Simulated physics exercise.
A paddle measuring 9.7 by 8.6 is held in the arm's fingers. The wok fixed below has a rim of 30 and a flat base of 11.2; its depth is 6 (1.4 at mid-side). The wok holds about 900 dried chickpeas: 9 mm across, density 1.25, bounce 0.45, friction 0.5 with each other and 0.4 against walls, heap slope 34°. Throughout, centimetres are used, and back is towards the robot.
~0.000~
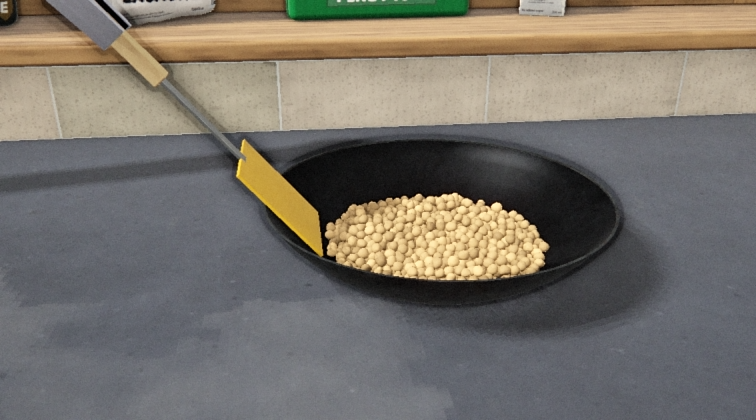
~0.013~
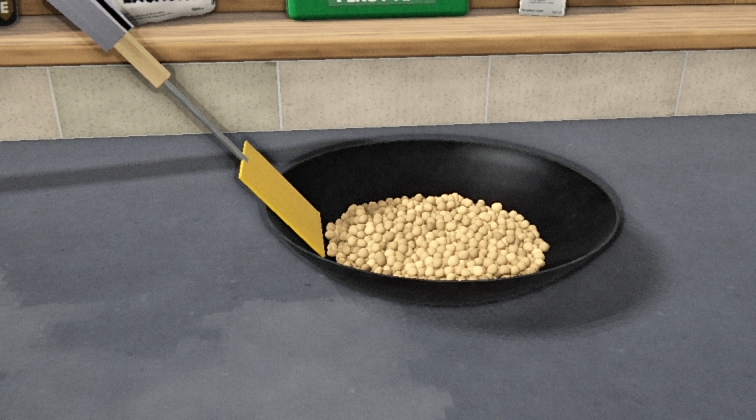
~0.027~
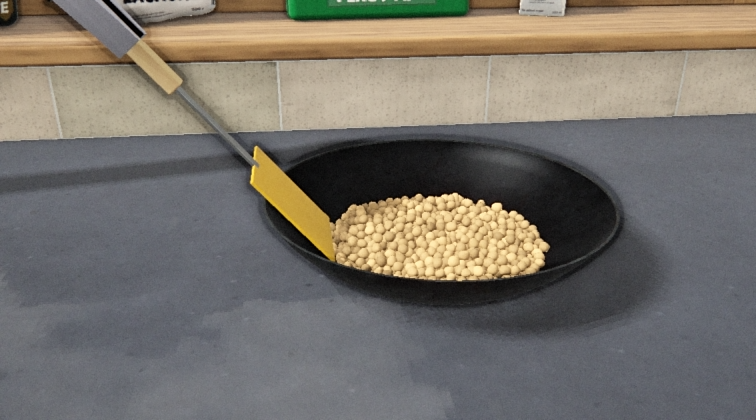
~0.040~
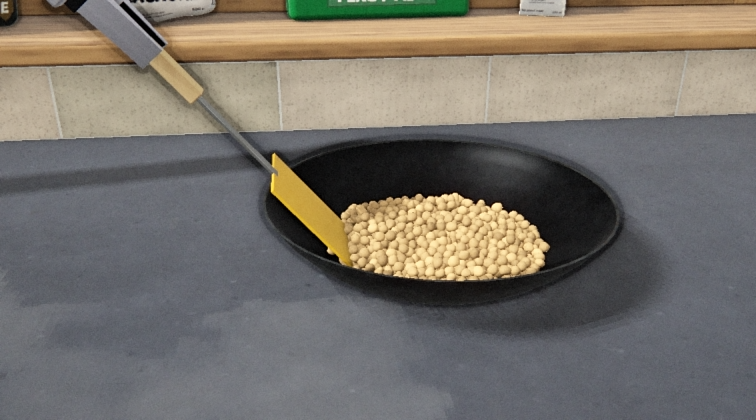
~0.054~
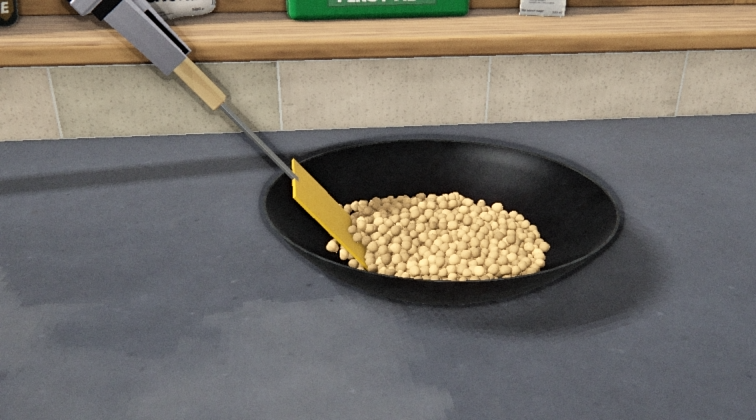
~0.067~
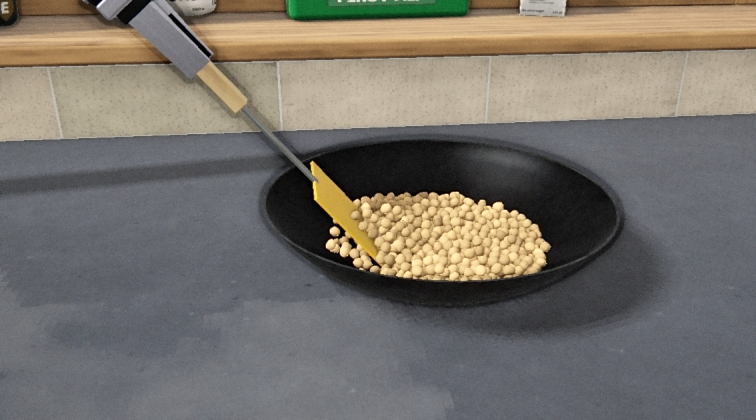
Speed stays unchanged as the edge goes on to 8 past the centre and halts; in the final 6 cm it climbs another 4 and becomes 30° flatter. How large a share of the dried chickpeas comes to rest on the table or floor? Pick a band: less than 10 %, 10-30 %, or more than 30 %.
It falls in the band 10-30 %.
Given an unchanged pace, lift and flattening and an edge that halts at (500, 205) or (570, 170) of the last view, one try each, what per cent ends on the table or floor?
First try roughly 10 percent, second roughly 35 percent.
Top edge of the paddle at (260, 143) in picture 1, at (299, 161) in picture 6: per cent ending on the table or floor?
Around 0 per cent finishes on the table or floor.
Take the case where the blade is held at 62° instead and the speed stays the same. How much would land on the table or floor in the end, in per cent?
My guess is close to 20 per cent.
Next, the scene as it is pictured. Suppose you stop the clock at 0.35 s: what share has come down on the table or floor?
I'd put it at around 10 per cent.
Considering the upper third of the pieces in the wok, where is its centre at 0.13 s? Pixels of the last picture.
Around (470, 214).
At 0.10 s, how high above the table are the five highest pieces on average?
Height: Some 7 cm.
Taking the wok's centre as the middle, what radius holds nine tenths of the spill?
It comes to about 75 cm.
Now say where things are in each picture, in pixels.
The first frame shows the paddle top edge at (241, 157), sloping 50°; upper third of the load around (437, 235), from x 330 to 545, top at y 200; 900 in the wok.
The second frame shows the paddle top edge at (243, 158), sloping 50°; upper third of the load around (437, 235), from x 330 to 545, top at y 200.
The third frame shows the paddle top edge at (254, 163), sloping 50°; upper third of the load around (437, 235), from x 330 to 545, top at y 200.
The fourth frame shows the paddle top edge at (273, 171), sloping 50°; upper third of the load around (435, 234), from x 330 to 545, top at y 200.
The fifth frame shows the paddle top edge at (294, 177), sloping 50°; upper third of the load around (432, 231), from x 330 to 545, top at y 195.
The sixth frame shows the paddle top edge at (314, 179), sloping 50°; upper third of the load around (430, 229), from x 330 to 545, top at y 195; 900 in the wok.
After 0.10 s, sloping 50°, highest piece 7 above the table; 900 in the wok.
After 0.13 s, sloping 42°, highest piece 9 above the table; 900 in the wok.
After 0.35 s, sloping 20°, highest piece 10 above the table; 740 in the wok, 77 on the table or floor, 83 on the blade or in flight.
After 1.40 s, sloping 20°, highest piece 5 above the table; 740 in the wok, 160 on the table or floor.
In the end, 740 in the wok, 160 on the table or floor. That is 18 % on the table or floor.
